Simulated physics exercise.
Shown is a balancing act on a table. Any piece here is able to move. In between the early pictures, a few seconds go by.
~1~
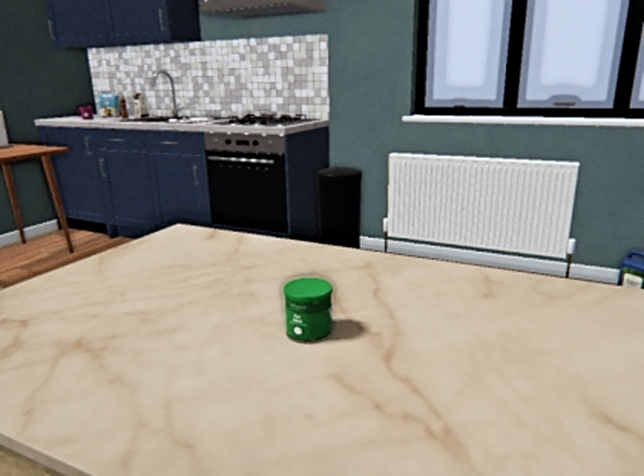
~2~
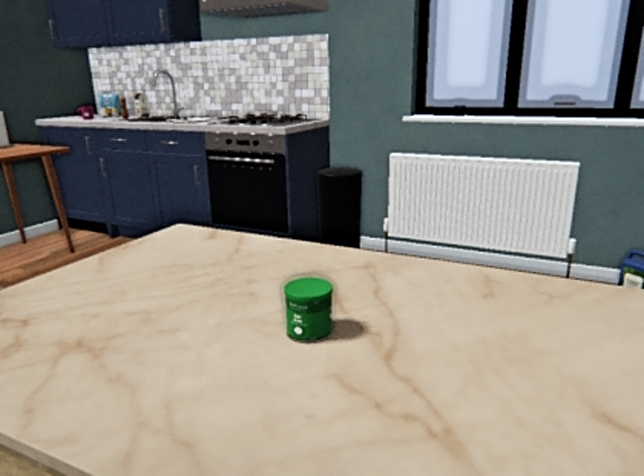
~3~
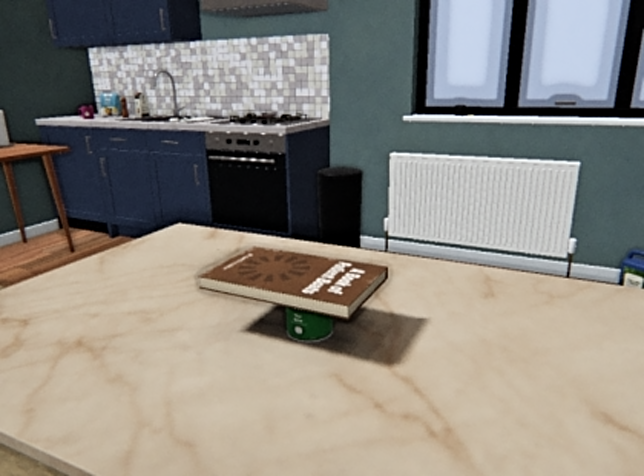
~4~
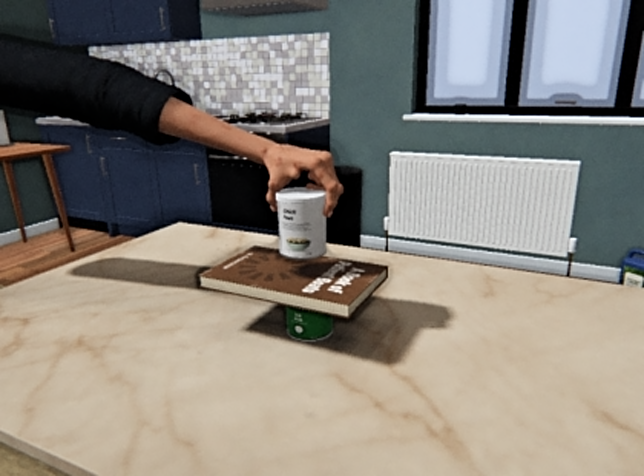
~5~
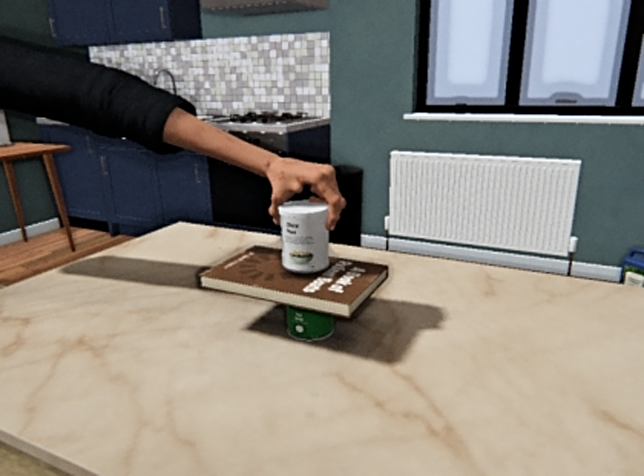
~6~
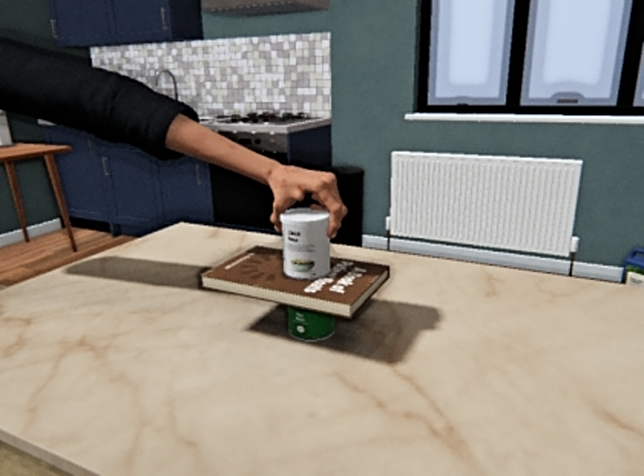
On a kitchen table, a green tin stands alone, a brown book appears balanced on it, and a hand lowers a white tin onto the book.
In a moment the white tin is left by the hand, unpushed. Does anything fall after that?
The tower remains standing.
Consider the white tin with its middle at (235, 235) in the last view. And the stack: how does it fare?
Result: The stack tips over.
Then, 0.50 s on from there, no change.
Then, 1.30 s on from there, white tin resting near (306, 244).
In the end, all 3 unmoved. At the end, from the last picture's camera, white tin near (306, 244). The stack stays up.
